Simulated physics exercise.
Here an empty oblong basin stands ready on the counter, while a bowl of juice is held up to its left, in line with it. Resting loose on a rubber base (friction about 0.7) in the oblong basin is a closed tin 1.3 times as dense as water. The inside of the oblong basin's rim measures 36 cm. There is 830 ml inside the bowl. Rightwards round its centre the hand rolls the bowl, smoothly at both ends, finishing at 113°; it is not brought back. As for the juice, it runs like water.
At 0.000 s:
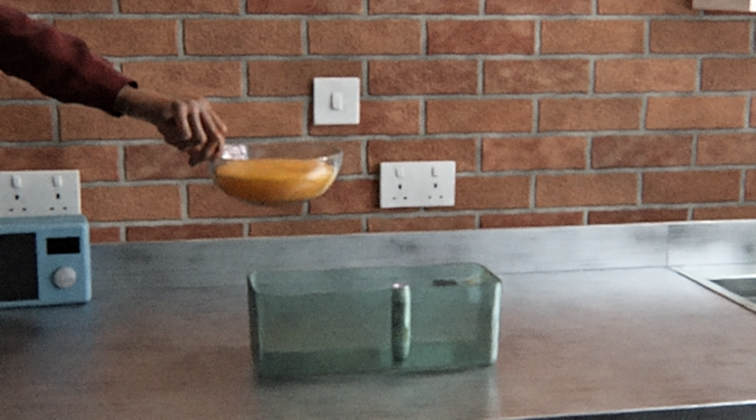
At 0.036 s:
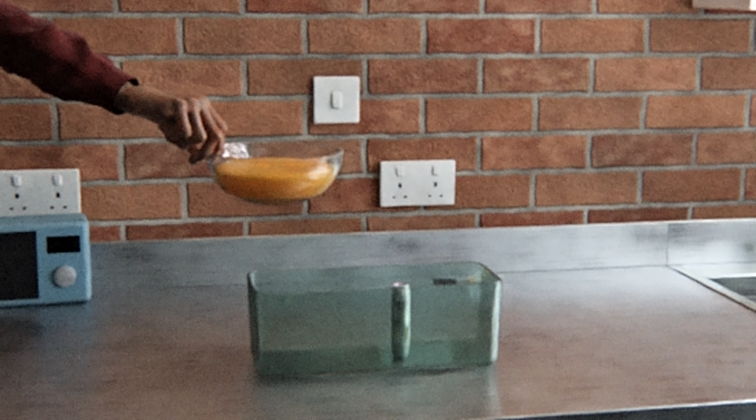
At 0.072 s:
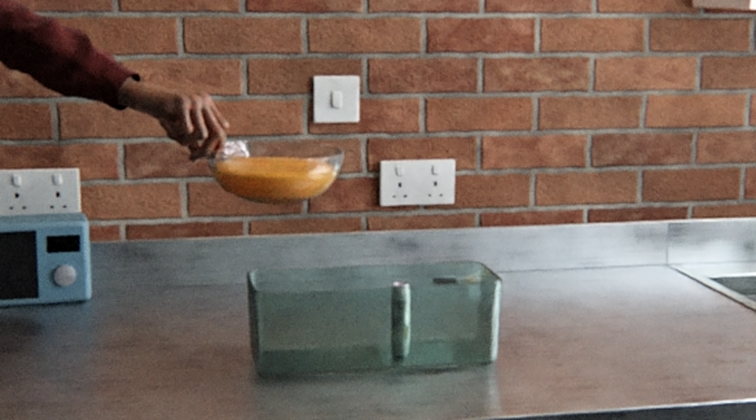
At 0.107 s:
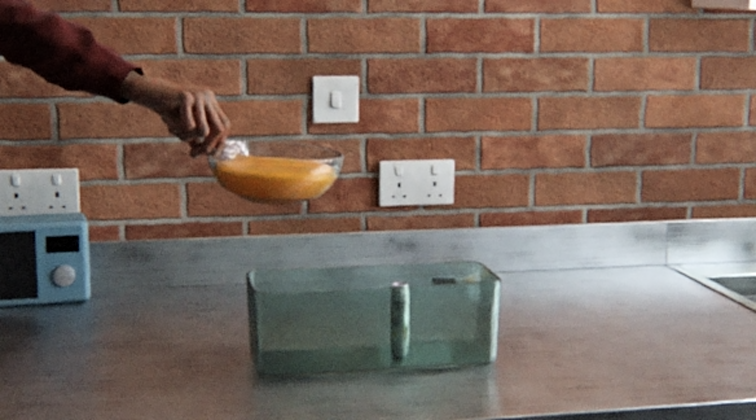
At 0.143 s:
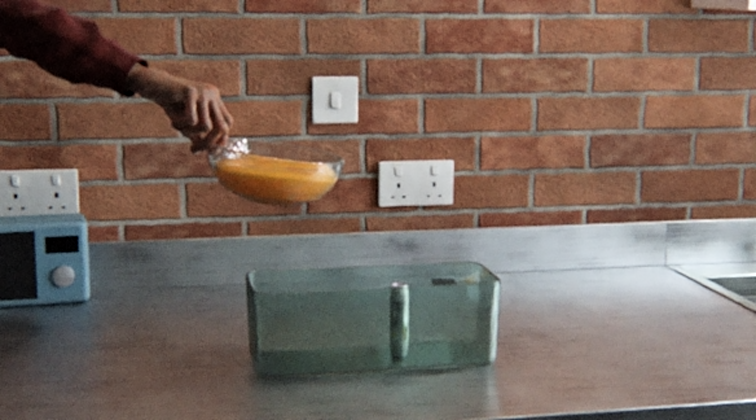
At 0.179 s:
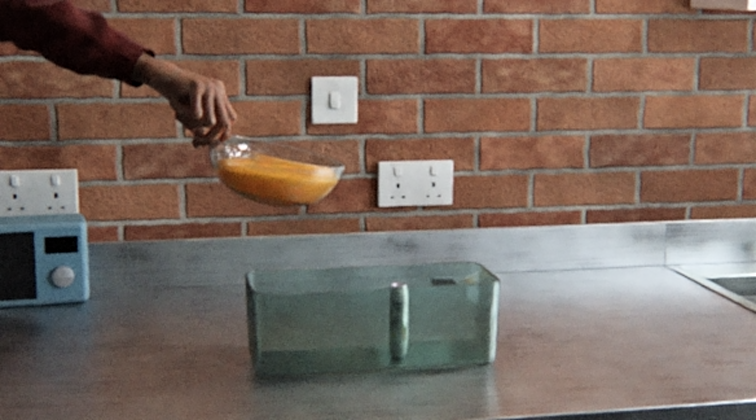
A hand held a clear bowl of orange juice above an empty green basin on a kitchen counter, then slowly tilted it a little to the right, the juice still inside.
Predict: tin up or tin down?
It comes down.
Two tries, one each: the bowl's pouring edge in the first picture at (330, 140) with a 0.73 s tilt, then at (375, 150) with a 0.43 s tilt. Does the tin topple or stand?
In the first try it comes down; in the second it comes down.
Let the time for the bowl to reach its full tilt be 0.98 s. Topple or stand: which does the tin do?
The tin would stay balanced.
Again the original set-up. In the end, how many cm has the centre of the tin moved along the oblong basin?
5.5 cm.
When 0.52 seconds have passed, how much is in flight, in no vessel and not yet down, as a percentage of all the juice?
About 60 per cent.
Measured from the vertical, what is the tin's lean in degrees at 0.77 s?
10°.
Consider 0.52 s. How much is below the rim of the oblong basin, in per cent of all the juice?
I'd estimate some 20 percent of the liquid.
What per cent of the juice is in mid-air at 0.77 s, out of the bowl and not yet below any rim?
Close to 3 per cent.
After 0.52 s the tilt is 80° and 21 per cent is still to pour; the tin stands where it began.
After 0.77 s the tilt is 112° and 0 per cent is still to pour; the tin leans 10°.
After 1.03 s the tilt is 113° and 0 per cent is still to pour; the tin leans 10°.
After 1.31 s the tilt is 113° and 0 per cent is still to pour; the tin lies on its side.
In the end the tin lies on its side.
